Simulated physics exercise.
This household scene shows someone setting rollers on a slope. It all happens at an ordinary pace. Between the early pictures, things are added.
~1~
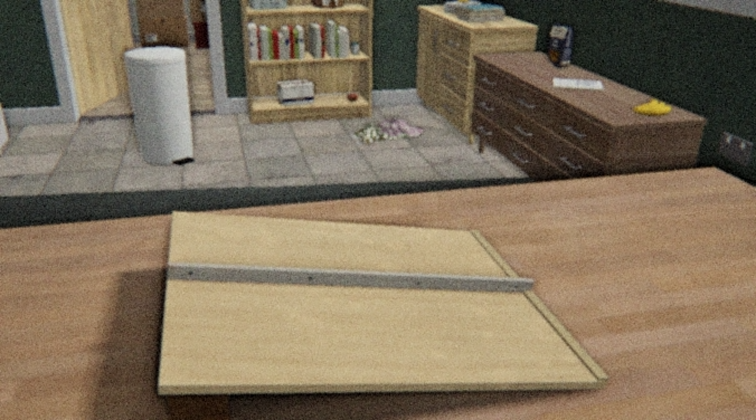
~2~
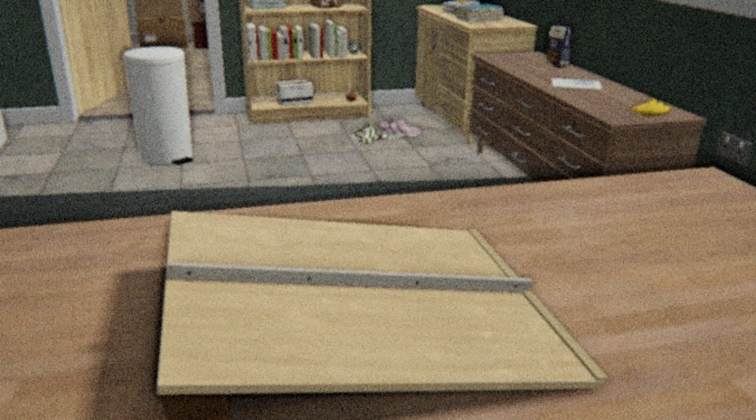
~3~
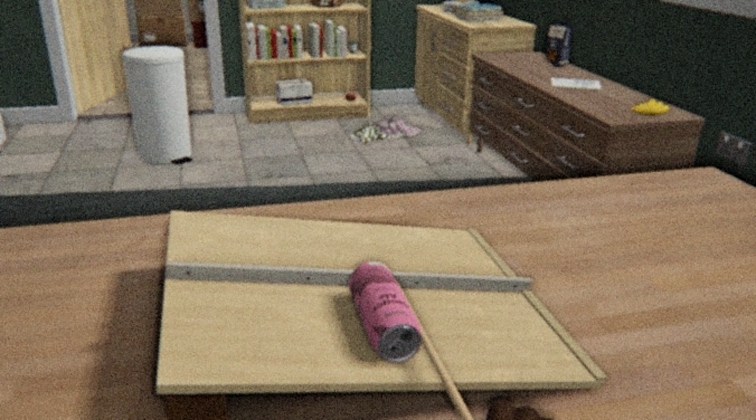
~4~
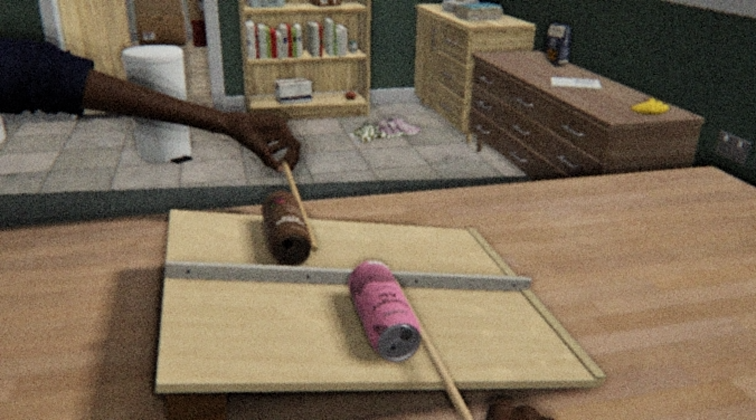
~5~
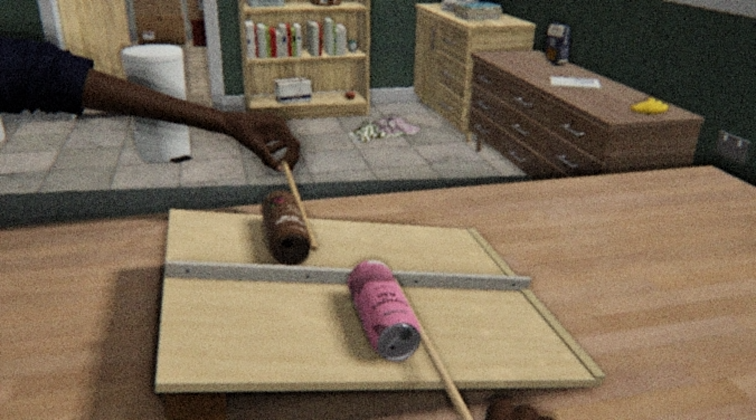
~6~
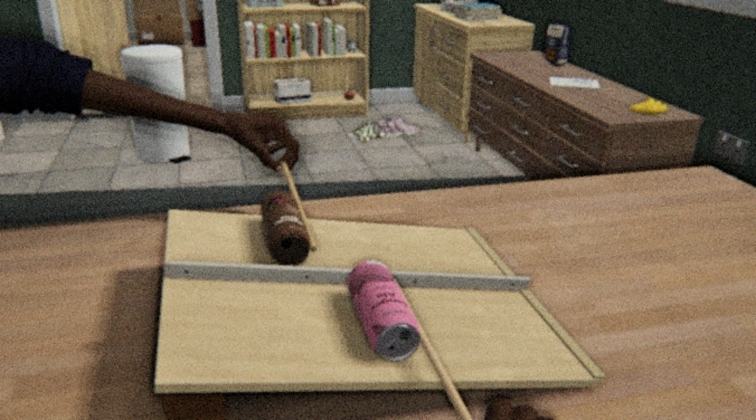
The video shows an empty wooden board with a metal strip on a table; a pink can with a stick against it appears, then a brown can with a hand holding another stick beside it, and everything stays nearly still.
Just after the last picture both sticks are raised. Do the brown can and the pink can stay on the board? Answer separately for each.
The brown can falls off, the pink can falls off.
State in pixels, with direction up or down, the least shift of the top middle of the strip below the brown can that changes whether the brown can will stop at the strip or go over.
Shift: 8 px, direction up.
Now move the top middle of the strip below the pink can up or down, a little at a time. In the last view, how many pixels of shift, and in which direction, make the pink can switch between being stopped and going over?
Raise it by 8 pixels in the picture and it flips.
Then, 0.66 s on from there, brown can rolling on the board near (427, 236); pink can rolling on the board near (543, 312).
Then, 1.14 s on from there, brown can off the board near (634, 235); pink can off the board near (724, 301).
In the end, the brown can runs past the strip; the pink can runs past the strip.
